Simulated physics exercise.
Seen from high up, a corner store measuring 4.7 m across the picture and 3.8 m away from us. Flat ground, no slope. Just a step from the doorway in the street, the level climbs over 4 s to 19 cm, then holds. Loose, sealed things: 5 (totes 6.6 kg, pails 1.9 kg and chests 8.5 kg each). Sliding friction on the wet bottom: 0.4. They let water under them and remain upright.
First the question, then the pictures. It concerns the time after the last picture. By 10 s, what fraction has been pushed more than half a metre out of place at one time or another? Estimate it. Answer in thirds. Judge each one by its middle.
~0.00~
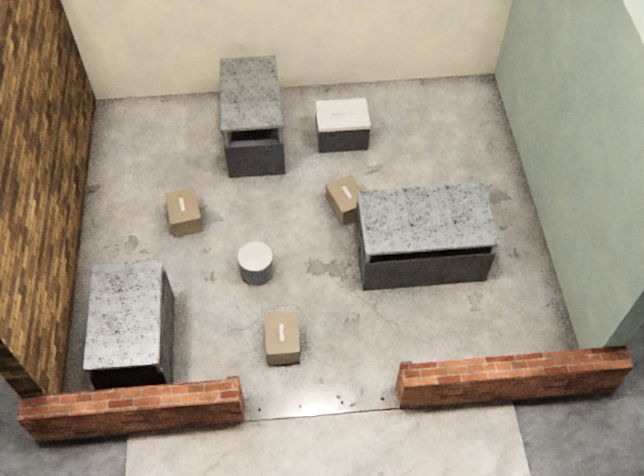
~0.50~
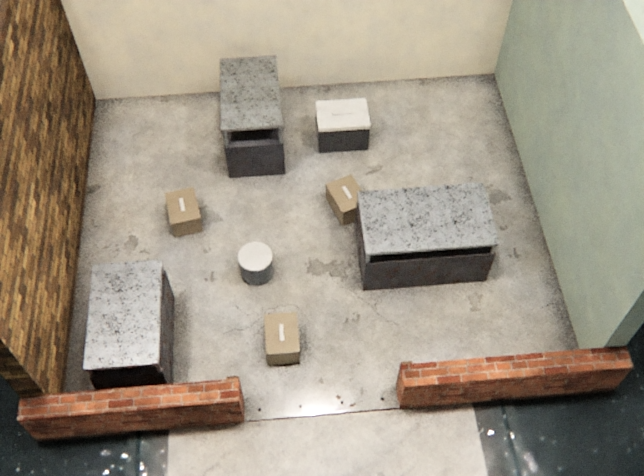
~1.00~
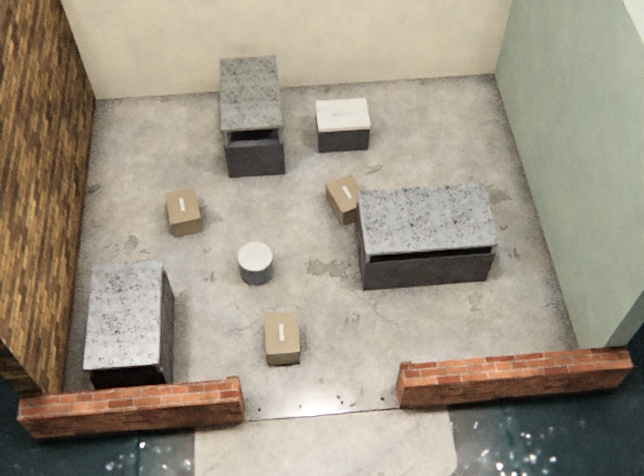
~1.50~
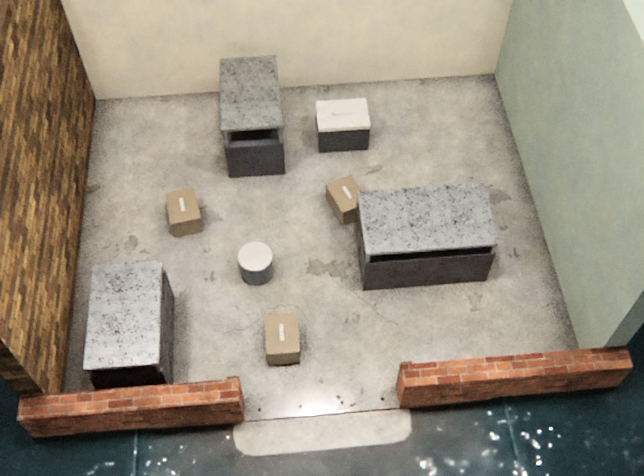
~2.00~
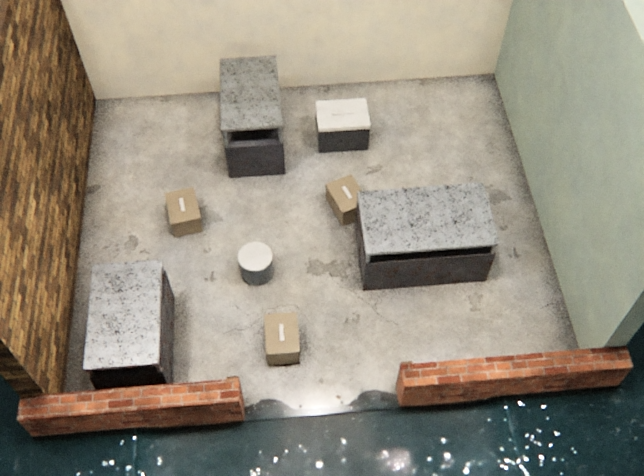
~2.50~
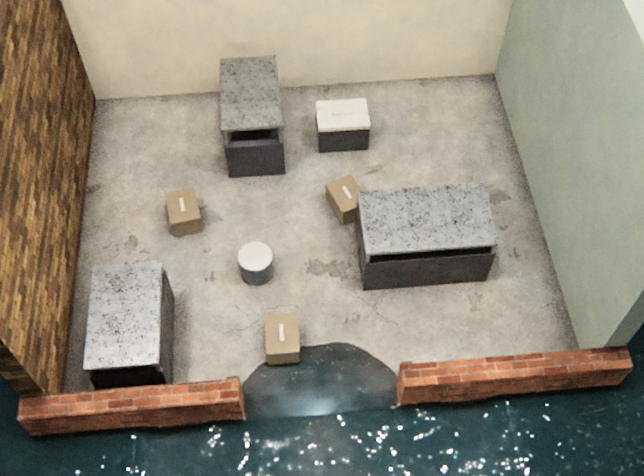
Two thirds or more.
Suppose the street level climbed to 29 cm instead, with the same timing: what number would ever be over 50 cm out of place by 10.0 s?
Then 5 of them.
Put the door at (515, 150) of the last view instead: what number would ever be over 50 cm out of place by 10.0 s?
In that case the number is 4.
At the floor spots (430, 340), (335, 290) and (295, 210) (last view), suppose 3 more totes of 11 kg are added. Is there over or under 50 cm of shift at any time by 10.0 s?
Well, it goes below, above, above.
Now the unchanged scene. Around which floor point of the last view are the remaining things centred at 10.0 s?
Near (271, 139).
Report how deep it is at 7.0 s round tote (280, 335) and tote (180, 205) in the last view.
Roughly 5 and 7 cm.
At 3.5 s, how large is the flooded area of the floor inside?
2.0 m2.
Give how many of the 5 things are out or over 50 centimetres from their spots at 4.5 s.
Answer: 1.
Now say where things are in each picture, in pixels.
In the first picture, a tote at (347, 193) rests on the ground; a pail at (255, 256), on the bottom; 0.0 m2 under water; 0 of 5 have shifted.
In the second picture, a tote at (347, 193) rests on the ground; a pail at (255, 256) rests on the ground; water covers 0.0 m2; 0 of 5 have shifted.
In the third picture, a tote at (347, 193), on the bottom; a pail at (255, 256) rests on the ground; 0.0 m2 under water; 0 of 5 have shifted.
In the fourth picture, a tote at (347, 193) rests on the ground; a pail at (255, 256), on the bottom; water covers 0.0 m2; 0 of 5 have shifted.
In the fifth picture, a tote at (347, 193), on the bottom; a pail at (255, 256), on the bottom; water covers 0.0 m2; 0 of 5 have shifted.
In the sixth picture, a tote at (347, 193), on the bottom; a pail at (255, 256) rests on the ground; 0.4 m2 under water; 0 of 5 have shifted.
After 3.5 s 0 of 5 are over 50 cm from their spots; 0 afloat.
After 4.5 s 1 of 5 are over 50 cm from their spots; 0 afloat.
After 7.0 s 5 of 5 are over 50 cm from their spots; 2 afloat.
After 10.0 s 5 of 5 are over 50 cm from their spots, and 5 have been at some point; 4 afloat.
